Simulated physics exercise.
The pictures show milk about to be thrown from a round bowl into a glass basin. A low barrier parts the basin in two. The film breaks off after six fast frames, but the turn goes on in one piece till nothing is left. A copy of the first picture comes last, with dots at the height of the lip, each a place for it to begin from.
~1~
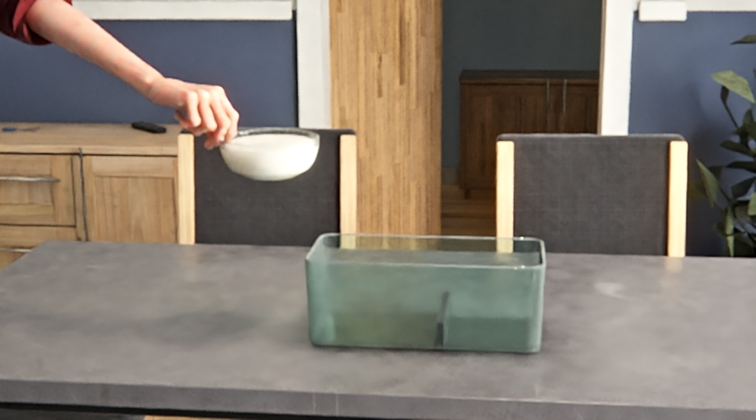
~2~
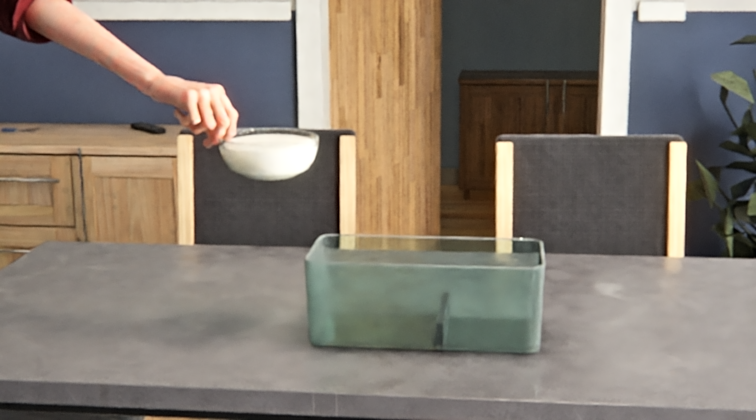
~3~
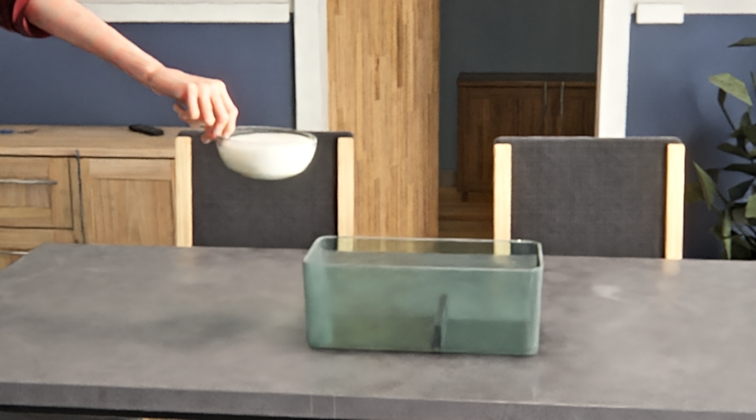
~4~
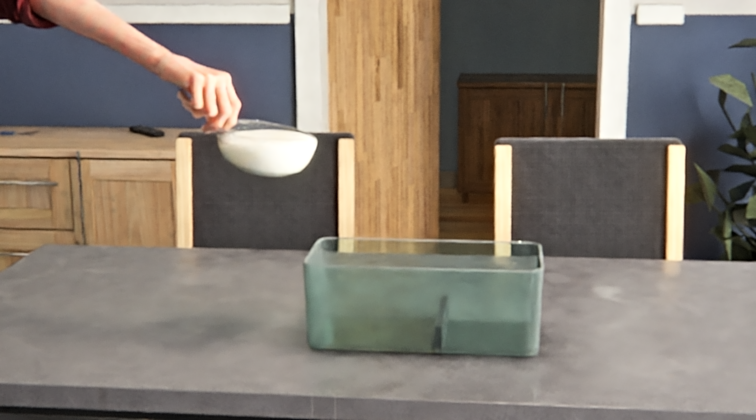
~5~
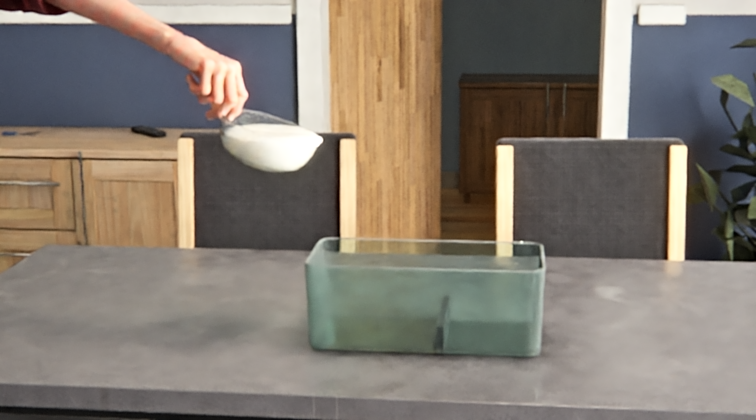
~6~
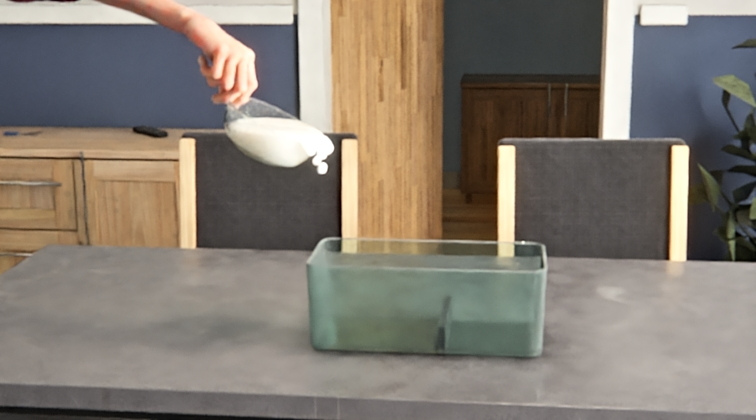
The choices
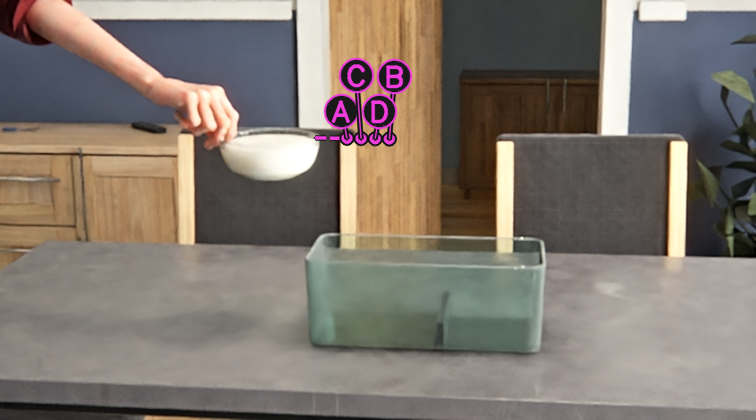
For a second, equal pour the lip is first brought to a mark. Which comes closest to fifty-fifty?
The best dot is C.
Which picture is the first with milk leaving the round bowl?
Picture 5.
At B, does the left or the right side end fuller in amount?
The right one.
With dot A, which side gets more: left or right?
More ends on the left.
In magenta, A at (346, 138); B at (389, 138); C at (361, 138); D at (375, 138).
For dot A, about 77 % ends left of the wall and 21 % right of it.
For dot B, about 14 % ends left of the wall and 85 % right of it.
For dot C, about 49 % ends left of the wall and 49 % right of it.
For dot D, about 26 % ends left of the wall and 73 % right of it.
